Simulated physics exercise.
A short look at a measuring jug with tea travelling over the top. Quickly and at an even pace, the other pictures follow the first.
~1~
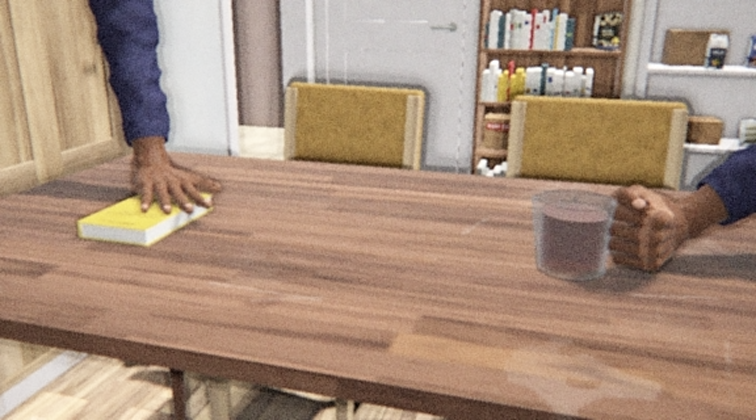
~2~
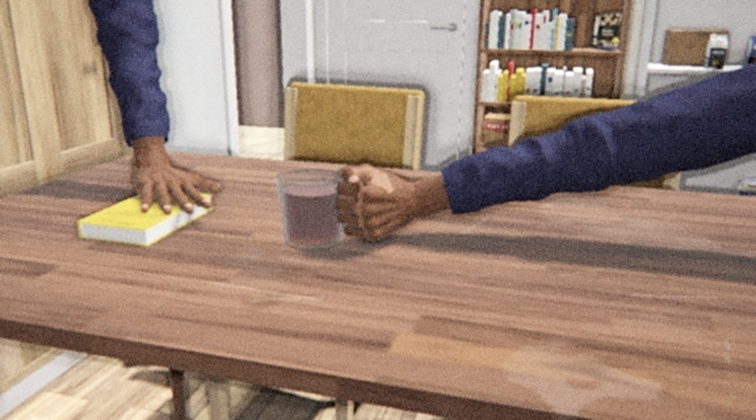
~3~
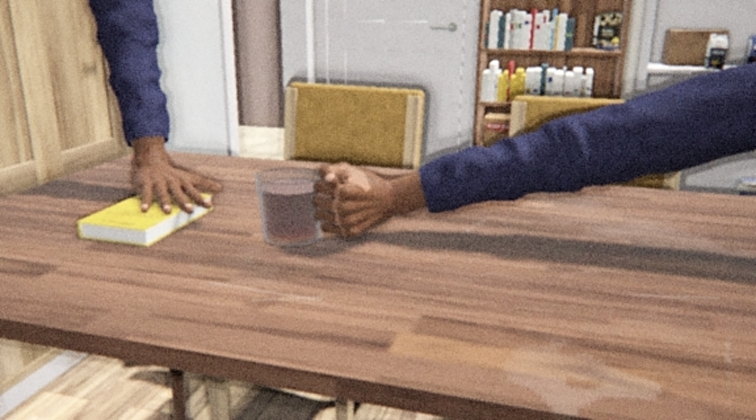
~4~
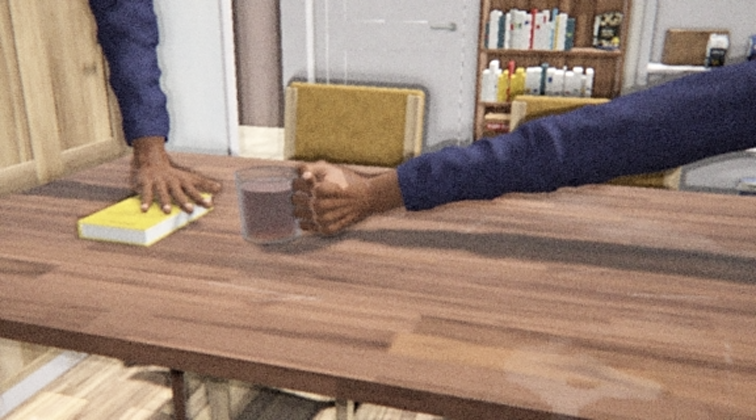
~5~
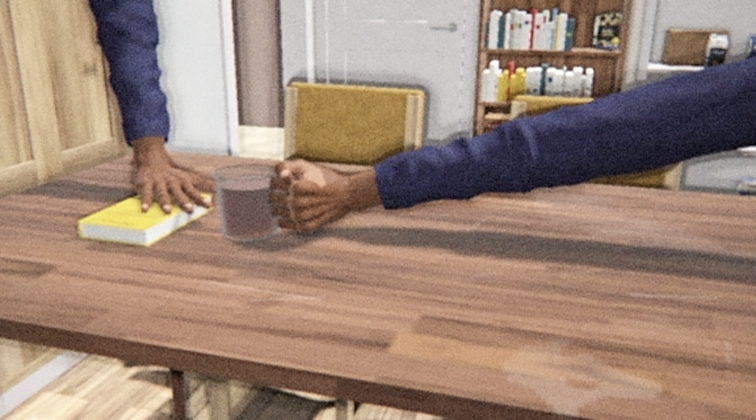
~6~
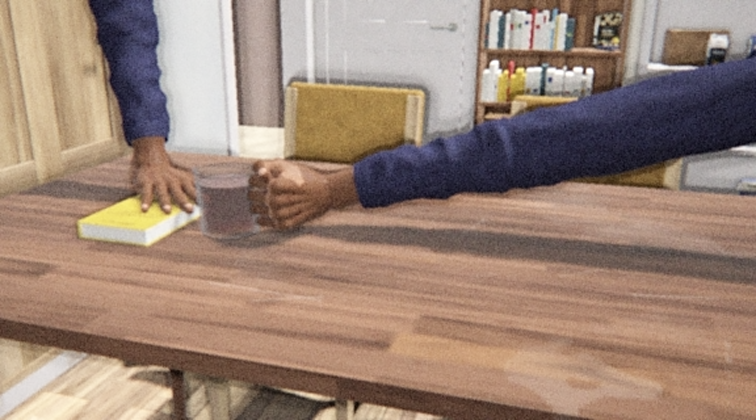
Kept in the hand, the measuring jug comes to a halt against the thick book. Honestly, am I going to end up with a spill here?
Yes, some goes over.
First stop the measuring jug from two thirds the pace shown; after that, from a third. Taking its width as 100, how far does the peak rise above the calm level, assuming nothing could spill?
Roughly 25 and 15 percent.
A moment on, the measuring jug meets the thick book.
Further on, the tea surges up the wall; a puddle lies under it.
When it is over, the measuring jug stands at the thick book; a puddle lies under it.
